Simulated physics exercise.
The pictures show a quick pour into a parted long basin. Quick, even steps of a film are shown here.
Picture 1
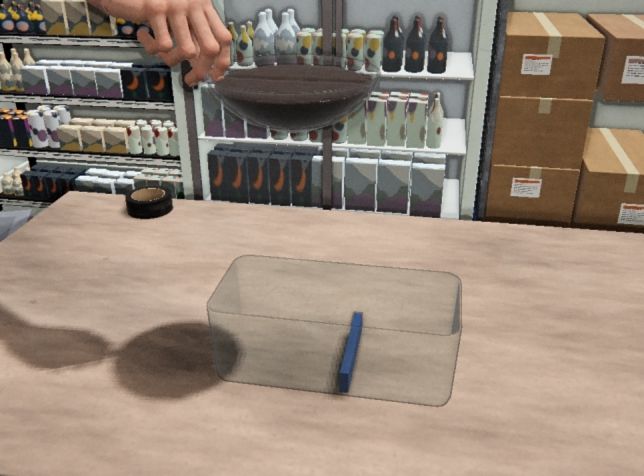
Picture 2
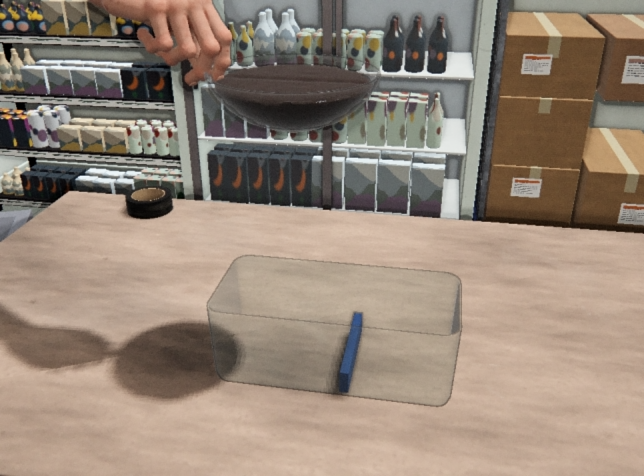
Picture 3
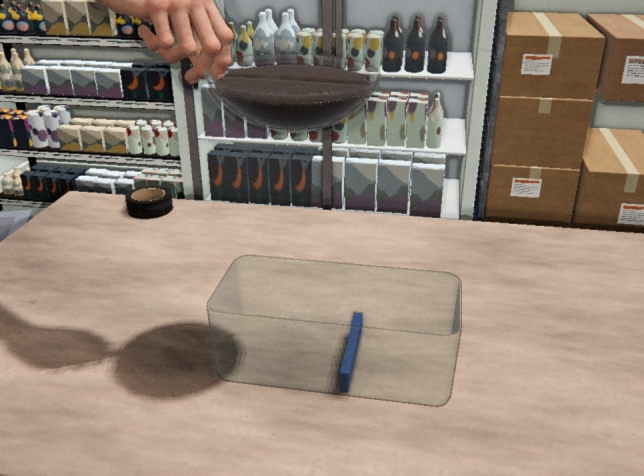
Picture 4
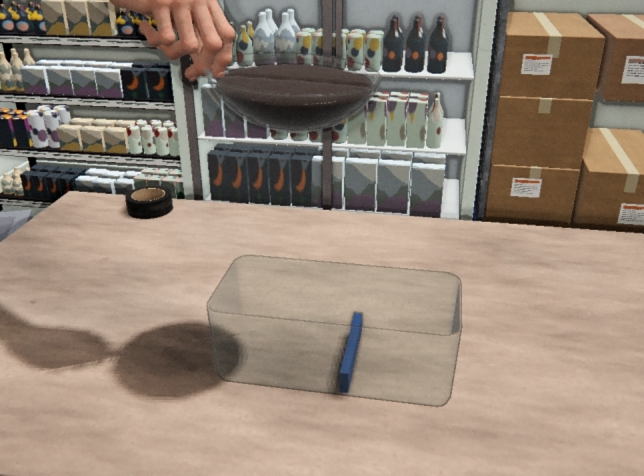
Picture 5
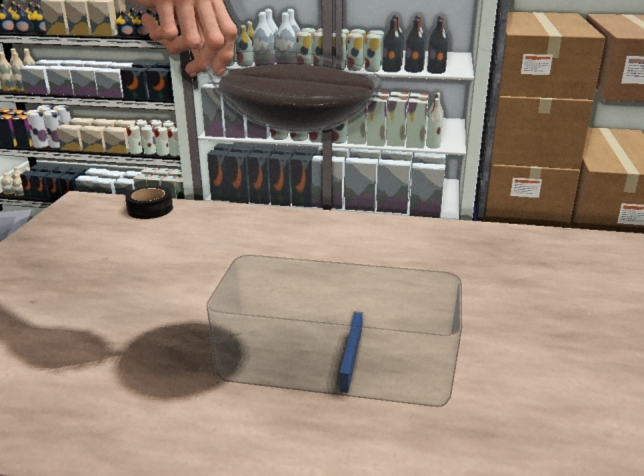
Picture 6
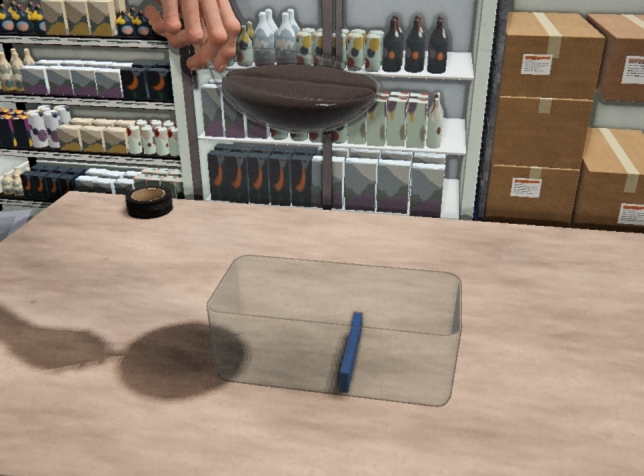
A hand slowly tilts a bowl of dark coffee slightly rightward above a divided clear basin.
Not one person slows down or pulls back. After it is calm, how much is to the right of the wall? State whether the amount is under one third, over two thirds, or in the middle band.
The amount is in the middle band.
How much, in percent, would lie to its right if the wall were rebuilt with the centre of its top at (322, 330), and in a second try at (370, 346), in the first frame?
First try 70 per cent, second try 40 per cent.
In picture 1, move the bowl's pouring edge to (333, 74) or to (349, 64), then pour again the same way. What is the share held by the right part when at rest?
In order, some 70 and 70 percent.
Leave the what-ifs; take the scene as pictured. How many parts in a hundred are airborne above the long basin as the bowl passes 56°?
I'd put it at roughly 50 percent of it.
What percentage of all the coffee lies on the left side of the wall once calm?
That share comes out near 45 percent.
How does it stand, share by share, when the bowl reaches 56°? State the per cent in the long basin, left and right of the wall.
Left 0 %, right 20 %.
A moment on, the bowl is tipped part way and 27 per cent is still to pour, 0 is left of the wall and 22 right of it.
Next, the bowl is tipped on its side and 0 per cent is still to pour, 37 is left of the wall and 53 right of it.
Then the bowl is tipped on its side and 0 per cent is still to pour, 43 is left of the wall and 51 right of it.
Later the bowl is tipped on its side and 0 per cent is still to pour, 43 is left of the wall and 51 right of it.
At rest 43 per cent lies left of the wall, 51 right of it and 6 outside.
